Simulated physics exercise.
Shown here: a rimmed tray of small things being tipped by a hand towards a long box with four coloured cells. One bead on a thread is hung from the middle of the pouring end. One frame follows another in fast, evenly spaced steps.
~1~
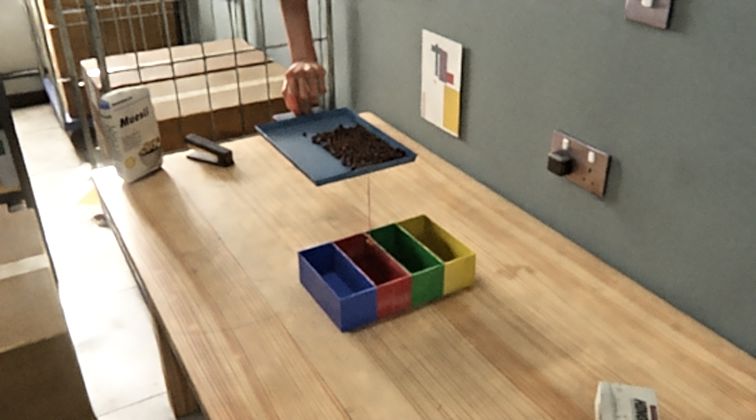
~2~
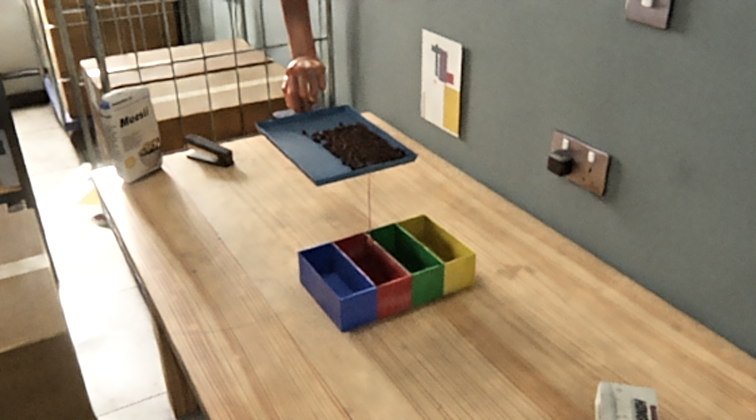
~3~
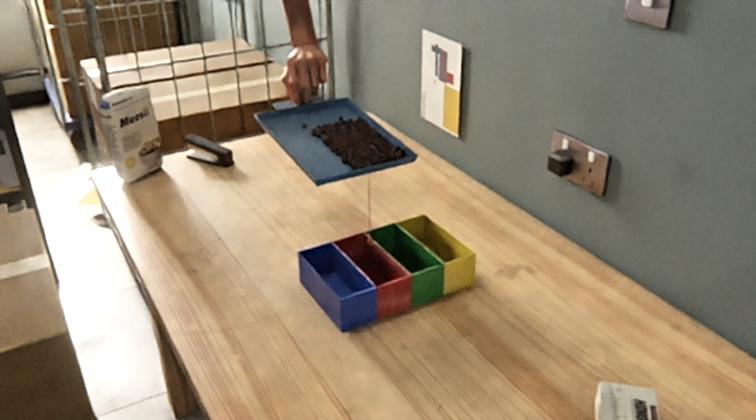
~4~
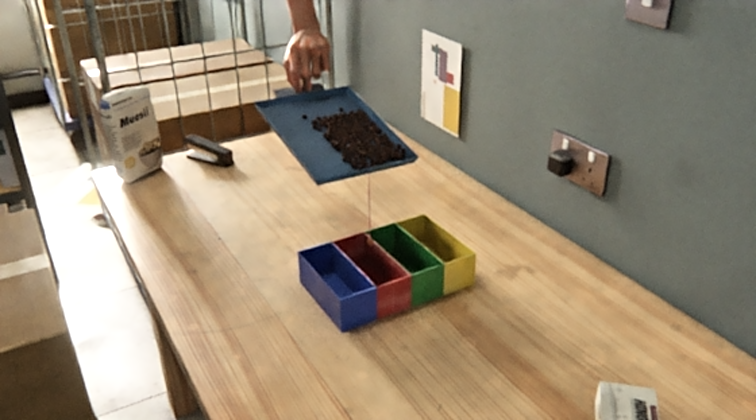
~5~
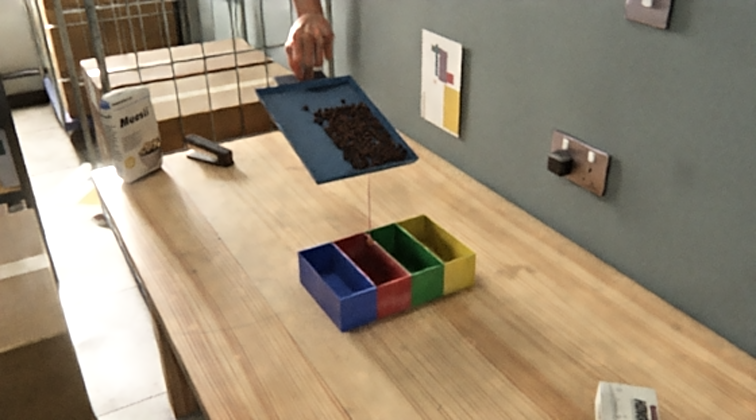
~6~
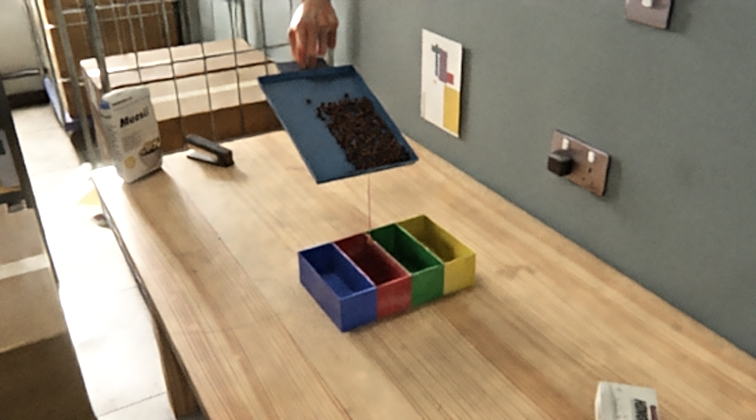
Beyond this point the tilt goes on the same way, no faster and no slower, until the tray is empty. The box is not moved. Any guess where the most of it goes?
I'd say the green cell.
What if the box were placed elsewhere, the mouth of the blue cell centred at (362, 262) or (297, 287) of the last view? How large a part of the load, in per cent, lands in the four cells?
You'd see around 90 per cent and then around 80 per cent.
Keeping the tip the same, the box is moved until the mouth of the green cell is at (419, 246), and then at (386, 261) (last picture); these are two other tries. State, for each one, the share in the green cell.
You'd end up with around 40 per cent and then around 40 per cent.
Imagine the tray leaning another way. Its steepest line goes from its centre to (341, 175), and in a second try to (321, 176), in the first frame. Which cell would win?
Try 1 - that blue cell; try 2 - blue.
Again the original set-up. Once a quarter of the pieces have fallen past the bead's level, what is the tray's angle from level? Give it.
Roughly 85 degrees.
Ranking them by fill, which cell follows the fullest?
Second place belongs to the red cell.
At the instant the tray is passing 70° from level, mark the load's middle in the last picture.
Around (387, 164).
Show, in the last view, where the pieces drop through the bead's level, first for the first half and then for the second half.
The opening part goes through (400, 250); what follows goes through (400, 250).
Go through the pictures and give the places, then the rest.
In the first picture, corners of the pouring end (317, 179) and (415, 154), level; middle of the load (354, 147), allspice berries; bead on its thread (370, 242); blue cell (359, 307); red cell (394, 294); green cell (428, 282); yellow cell (459, 271).
In the second picture, corners of the pouring end (317, 179) and (415, 154), level; middle of the load (354, 145).
In the third picture, corners of the pouring end (317, 179) and (415, 155), tipped barely, lowest at the right corner; middle of the load (354, 142).
In the fourth picture, corners of the pouring end (318, 178) and (416, 156), tipped a little, lowest at the right corner; middle of the load (355, 138).
In the fifth picture, corners of the pouring end (318, 178) and (416, 157), tipped clearly, lowest at the right corner; middle of the load (357, 134).
In the sixth picture, corners of the pouring end (319, 178) and (416, 158), tipped clearly, lowest at the right corner; middle of the load (360, 132), almost all on the move; blue cell (359, 307); red cell (394, 294); green cell (428, 282); yellow cell (459, 271).
Just after the last frame, tray tipped steeply; the larger part on the tray; about a tenth in the green cell; just a few in the red cell; about a tenth falling or outside the box.
A moment on, tray tipped past a quarter turn; roughly half in the green cell; roughly a quarter in the red cell; about a tenth in the yellow cell; about a tenth in the blue cell; about a tenth falling or outside the box.
Further on, tray tipped past a quarter turn; roughly half in the green cell; roughly a quarter in the red cell; about a tenth in the yellow cell; about a tenth in the blue cell; just a few falling or outside the box.
When it is over, tray tipped past a quarter turn; roughly half in the green cell; roughly a quarter in the red cell; about a tenth in the yellow cell; about a tenth in the blue cell; just a few outside the box.
